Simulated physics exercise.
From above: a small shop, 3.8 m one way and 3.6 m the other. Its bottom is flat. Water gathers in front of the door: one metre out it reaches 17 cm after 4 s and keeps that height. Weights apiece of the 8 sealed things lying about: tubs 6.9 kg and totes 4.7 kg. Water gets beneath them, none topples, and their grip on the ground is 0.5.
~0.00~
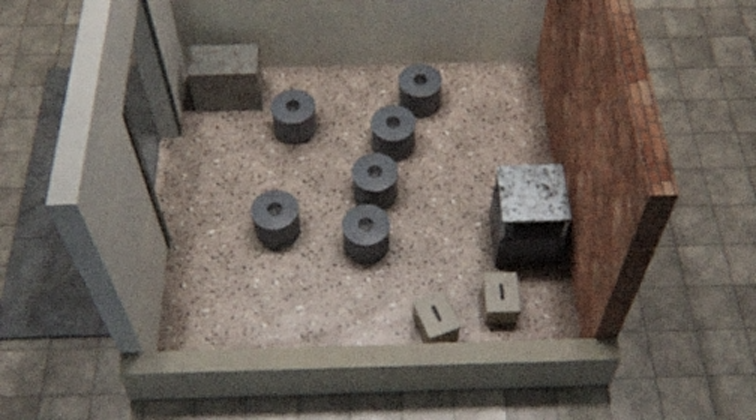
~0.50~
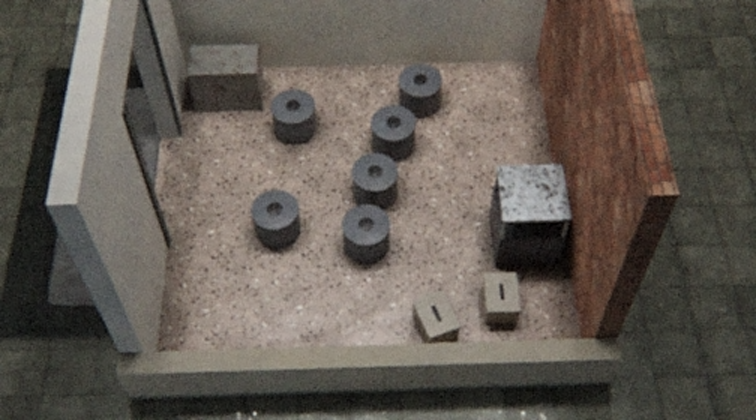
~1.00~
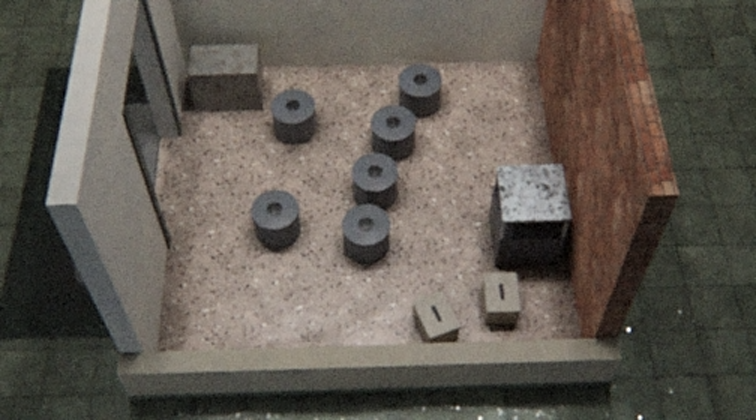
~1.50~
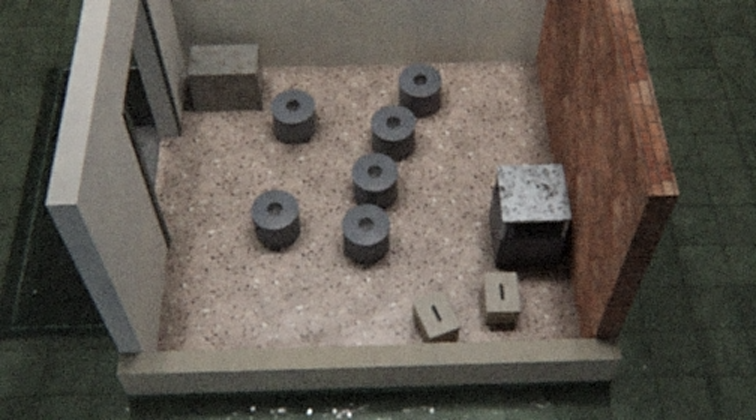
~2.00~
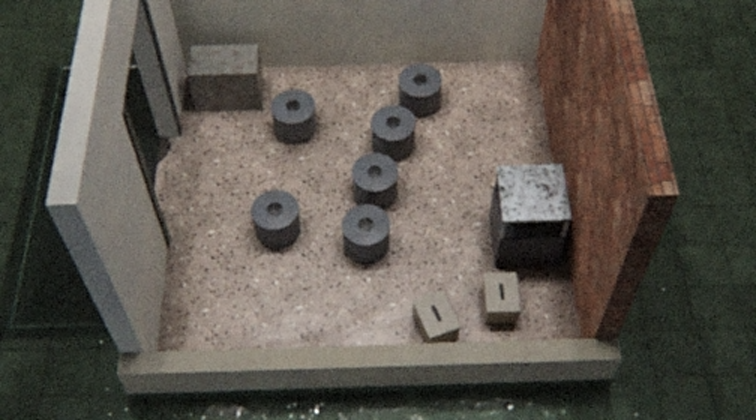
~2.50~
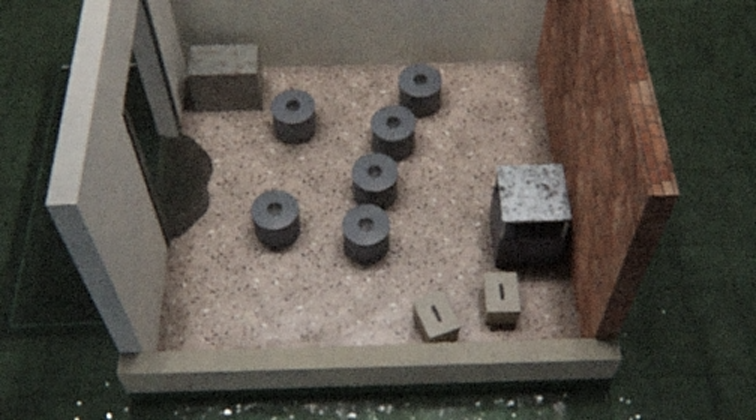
A small, roofless shop with a speckled pinkish floor, pale walls and a brick wall on the right is seen from above by a still camera. Six dark grey tubs stand mid-floor, with a grey block at back left, a mottled grey box at right and two beige totes in front. Outside, the paving darkens to green under water, then a dark patch spreads in through the left doorway, while the objects stay still.
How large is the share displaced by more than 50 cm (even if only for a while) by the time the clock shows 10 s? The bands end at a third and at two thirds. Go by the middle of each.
Share: Two thirds or above.
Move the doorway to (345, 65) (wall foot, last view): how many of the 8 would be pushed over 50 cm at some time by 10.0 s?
Then 7.
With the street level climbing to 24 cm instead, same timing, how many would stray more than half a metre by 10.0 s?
Then 8.
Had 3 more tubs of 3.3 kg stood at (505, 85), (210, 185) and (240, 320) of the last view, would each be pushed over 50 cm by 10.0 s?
In turn: Under, past it, short of it.
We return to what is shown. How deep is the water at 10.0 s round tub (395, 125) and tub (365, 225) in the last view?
About 11 and 11 cm.
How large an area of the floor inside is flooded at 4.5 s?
Roughly 4.0 m2.
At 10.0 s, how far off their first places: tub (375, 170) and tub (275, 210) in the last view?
In that order: 80 cm, 150 cm.
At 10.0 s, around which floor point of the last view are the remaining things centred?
At about (487, 222).
After 3.5 s 0 of 8 are over 50 cm from their spots; 0 afloat.
After 4.5 s 0 of 8 are over 50 cm from their spots; 0 afloat.
After 7.0 s 6 of 8 are over 50 cm from their spots; 5 afloat.
After 10.0 s 8 of 8 are over 50 cm from their spots, and 8 have been at some point; 8 afloat.
